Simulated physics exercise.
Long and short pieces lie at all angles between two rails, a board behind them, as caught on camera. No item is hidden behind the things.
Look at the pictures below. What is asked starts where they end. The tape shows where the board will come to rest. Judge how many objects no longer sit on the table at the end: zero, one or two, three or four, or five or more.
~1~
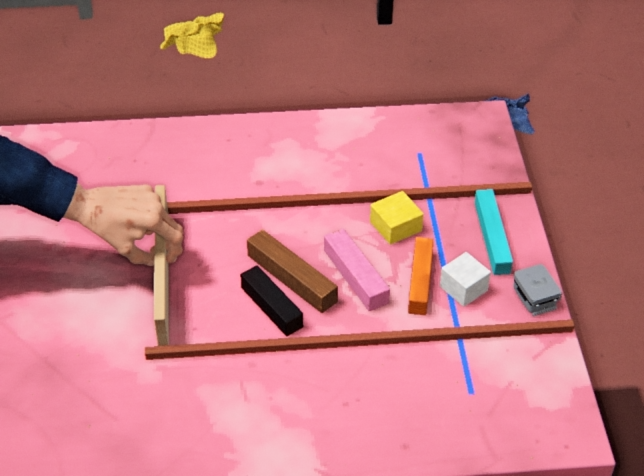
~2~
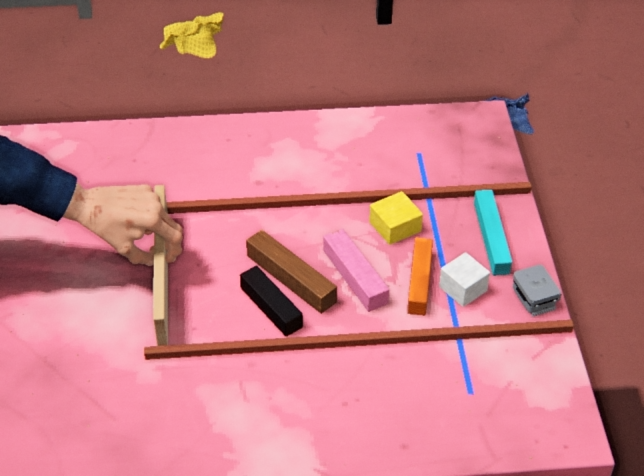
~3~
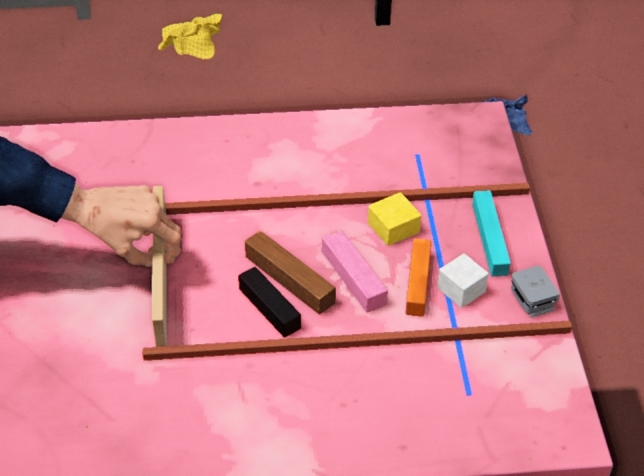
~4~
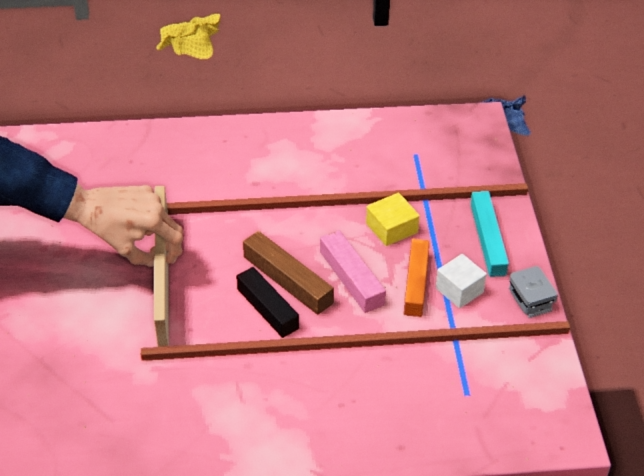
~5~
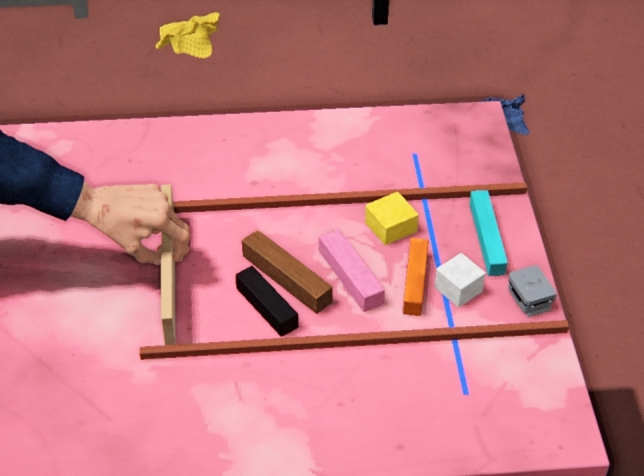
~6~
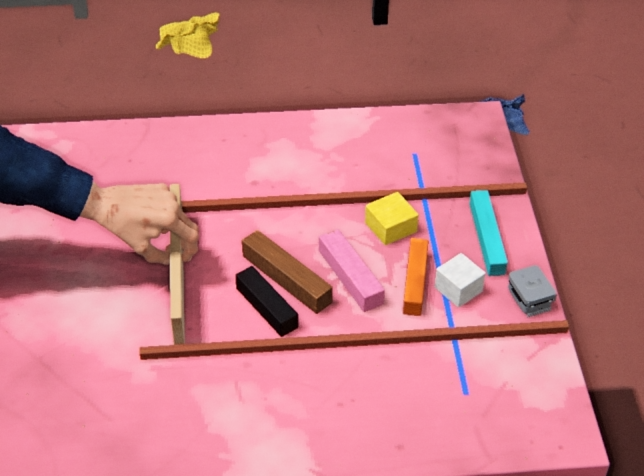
No longer on the table: One or two.
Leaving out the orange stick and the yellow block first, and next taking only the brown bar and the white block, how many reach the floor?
Counts - first: 1, second: 0.
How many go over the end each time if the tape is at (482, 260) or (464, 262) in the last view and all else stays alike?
On the floor, 4 then 2.
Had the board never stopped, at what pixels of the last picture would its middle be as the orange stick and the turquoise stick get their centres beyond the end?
With the orange stick it sits around (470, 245), with the turquoise stick around (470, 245).
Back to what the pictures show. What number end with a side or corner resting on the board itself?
That number would be 2.
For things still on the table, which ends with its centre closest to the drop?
It's the white block.
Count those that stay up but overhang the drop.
2, I think.
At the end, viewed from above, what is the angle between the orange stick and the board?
Roughly 5° out of line.
A little later, none off yet; grey case at rest near (531, 292); turquoise stick at rest near (488, 232); white block at rest near (460, 280).
Next, none off yet; grey case shifted about its own width near (557, 292); turquoise stick shifted a little near (506, 229); white block shifted well along near (517, 277).
When it is over, the number that fall off is one or two; down, grey case.
